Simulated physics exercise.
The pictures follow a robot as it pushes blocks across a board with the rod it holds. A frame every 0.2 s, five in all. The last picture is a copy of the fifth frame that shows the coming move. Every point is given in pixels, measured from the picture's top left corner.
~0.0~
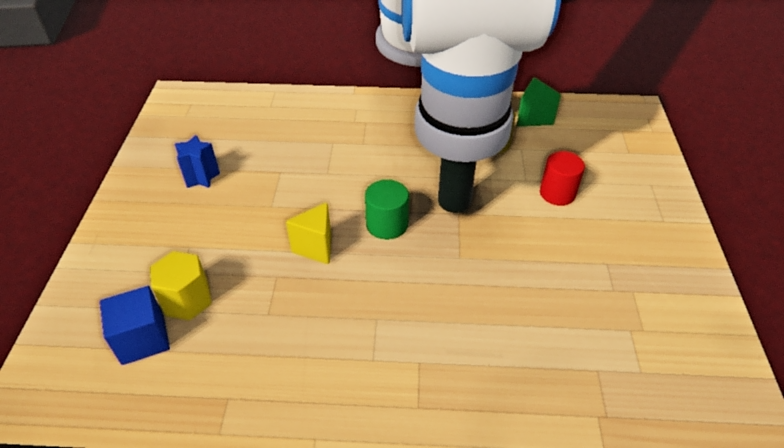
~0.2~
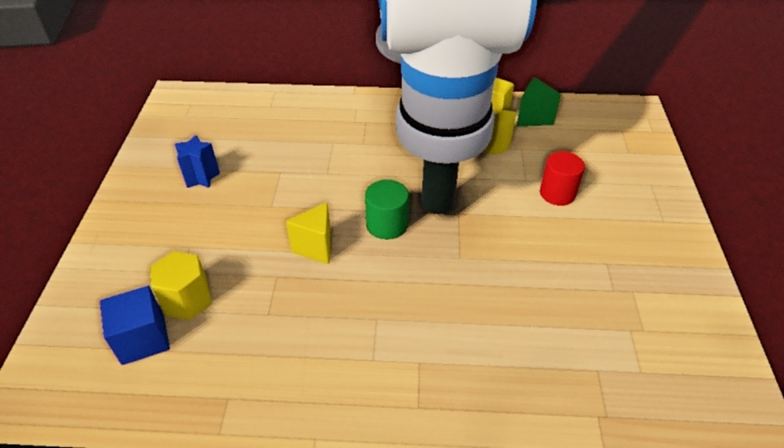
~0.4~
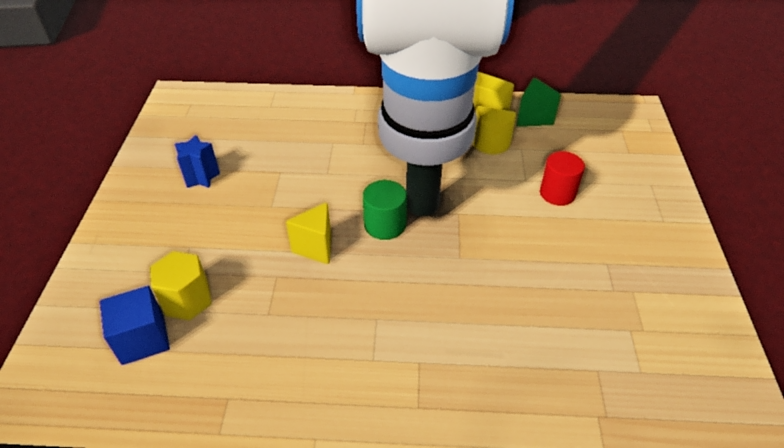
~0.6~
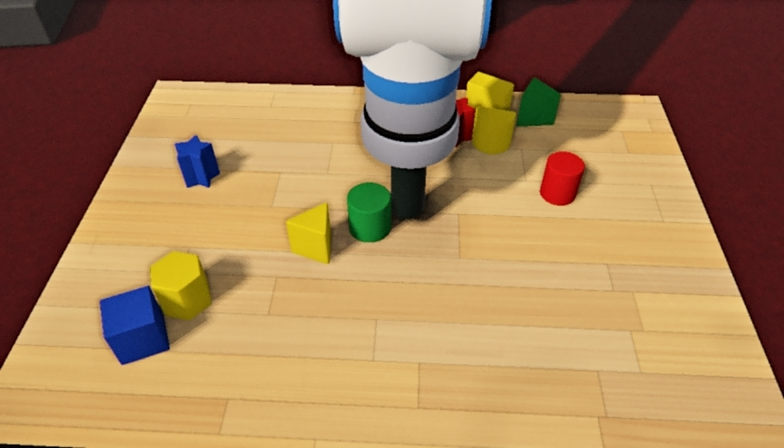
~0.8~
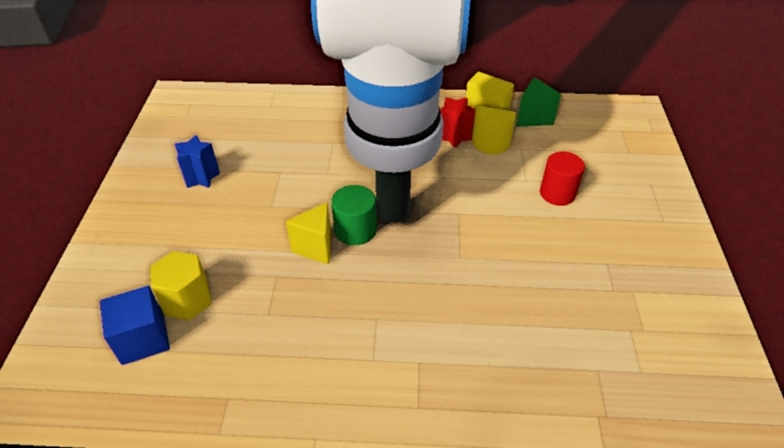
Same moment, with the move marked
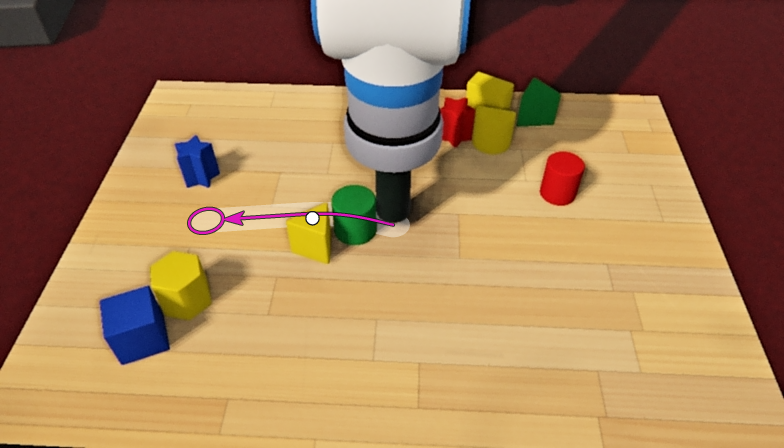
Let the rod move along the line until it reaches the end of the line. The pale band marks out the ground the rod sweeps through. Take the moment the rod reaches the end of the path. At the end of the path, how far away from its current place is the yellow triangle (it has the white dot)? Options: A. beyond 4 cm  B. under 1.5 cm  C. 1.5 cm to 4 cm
It's C.
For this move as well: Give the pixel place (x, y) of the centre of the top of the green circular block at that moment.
The green circular block ends near (230, 216).
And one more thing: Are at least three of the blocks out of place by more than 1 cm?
Short answer: No.
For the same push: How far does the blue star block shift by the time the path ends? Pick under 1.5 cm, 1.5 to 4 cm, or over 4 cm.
Distance: Below 1.5 cm.
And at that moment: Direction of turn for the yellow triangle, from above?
From above, the turn goes anticlockwise.
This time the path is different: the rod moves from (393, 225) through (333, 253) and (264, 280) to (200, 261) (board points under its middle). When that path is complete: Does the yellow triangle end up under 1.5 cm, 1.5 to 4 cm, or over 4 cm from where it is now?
Long, over 4 cm.
The line goes from (393, 225) through (333, 214) and (270, 216) to (206, 221); the dot is on the yellow triangle.
What follows on the original path. One third of the way, rod (330, 202); yellow triangle (291, 224), turned 85° anticlockwise; green circular block (292, 197).
Two thirds of the way, rod (267, 204); yellow triangle (285, 227), turned 110° anticlockwise; green circular block (243, 212).
At the end, rod (202, 208); blue star block unmoved; yellow triangle (285, 227), turned 110° anticlockwise; green circular block (230, 216).
